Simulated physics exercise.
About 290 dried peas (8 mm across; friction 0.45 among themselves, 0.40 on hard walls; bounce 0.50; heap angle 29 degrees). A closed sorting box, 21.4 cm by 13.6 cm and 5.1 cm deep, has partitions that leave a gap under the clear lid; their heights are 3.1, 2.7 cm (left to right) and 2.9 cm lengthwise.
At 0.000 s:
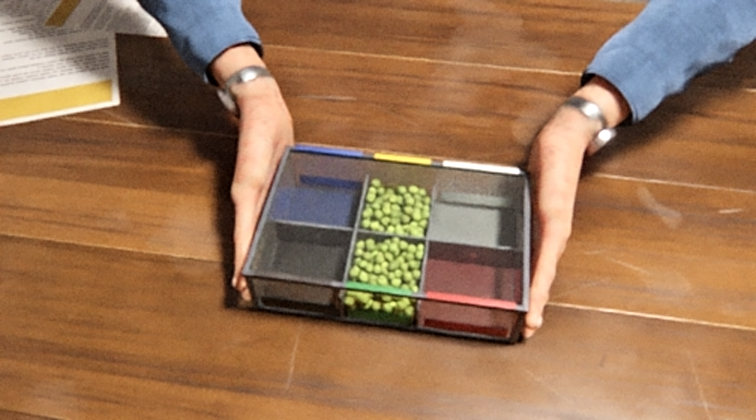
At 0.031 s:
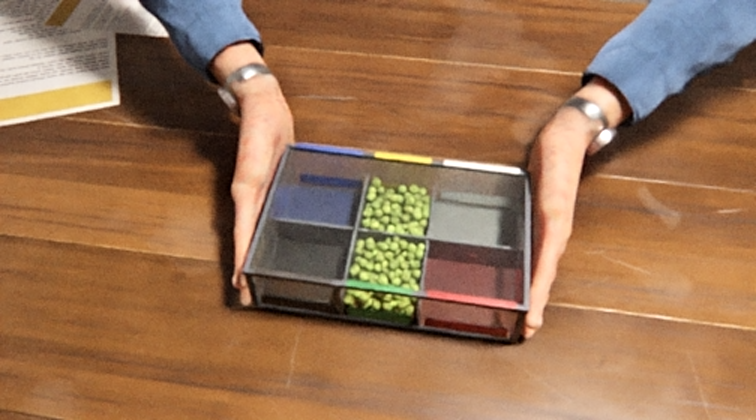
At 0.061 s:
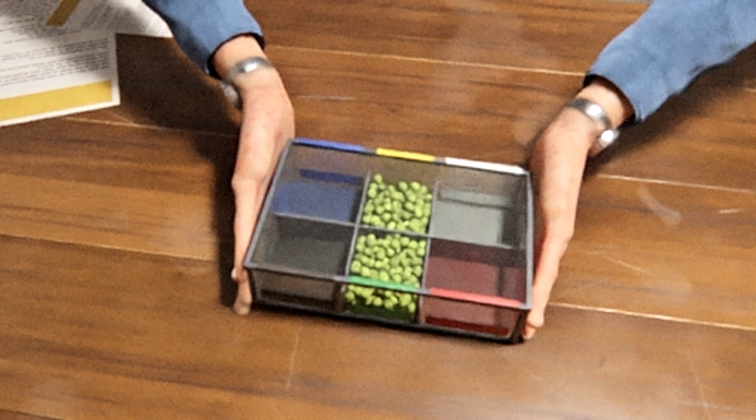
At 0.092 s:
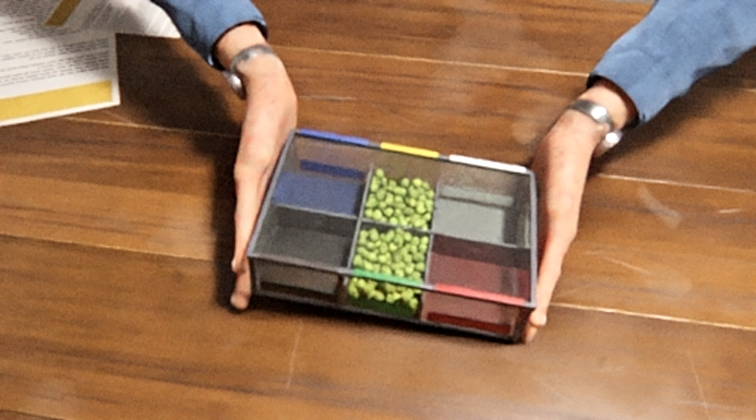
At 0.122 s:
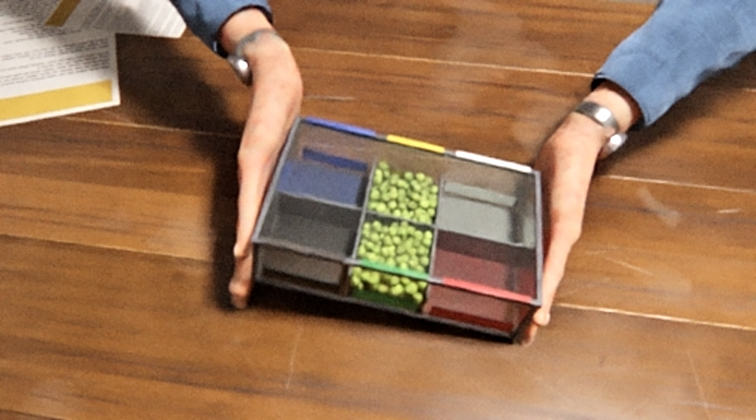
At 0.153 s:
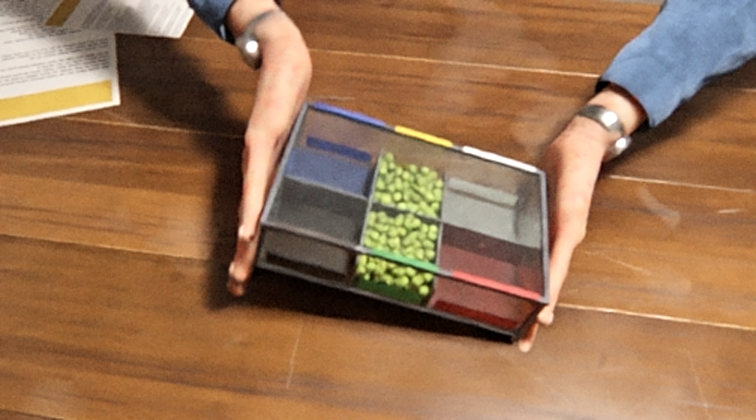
Two hands in blue sleeves, each wrist wearing a silver band, hold a clear-lidded sorting box above a brown wooden table, seen from above, with printed papers at upper left. Green peas fill the two middle compartments, between empty blue and dark ones at left and grey and red ones at right. The hands slowly, then faster, tilt the box, its left side rising, while the peas barely shift and the camera stays still.
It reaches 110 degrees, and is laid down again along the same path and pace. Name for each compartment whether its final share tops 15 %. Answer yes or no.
Red: Yes, blue: No, green: No, yellow: No, white: Yes, black: No.
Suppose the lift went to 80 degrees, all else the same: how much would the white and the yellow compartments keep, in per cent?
Then: White 45; yellow 20.
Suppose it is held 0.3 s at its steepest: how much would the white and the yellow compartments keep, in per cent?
Then: White 60; yellow 5.
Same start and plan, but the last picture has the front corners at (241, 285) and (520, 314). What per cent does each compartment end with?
Red 10; blue 0; green 60; yellow 0; white 0; black 30.
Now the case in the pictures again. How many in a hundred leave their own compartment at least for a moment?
About 95 per cent.
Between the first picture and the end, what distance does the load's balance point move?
Some 8.0 cm.
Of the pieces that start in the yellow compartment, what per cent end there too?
Roughly 10 per cent.
Then, at 0.82 s, tilt 110 degrees; red 25 %, green 15 %, yellow 20 %, white 40 %.
Then, at 1.27 s, tilt 48 degrees; red 30 %, yellow 5 %, white 65 %.
Then, at 1.79 s, tilt 0 degrees; red 30 %, yellow 5 %, white 65 %.
By 2.3 s all is still; red 30 %, blue 0 %, green 0 %, yellow 5 %, white 65 %, black 0 %.
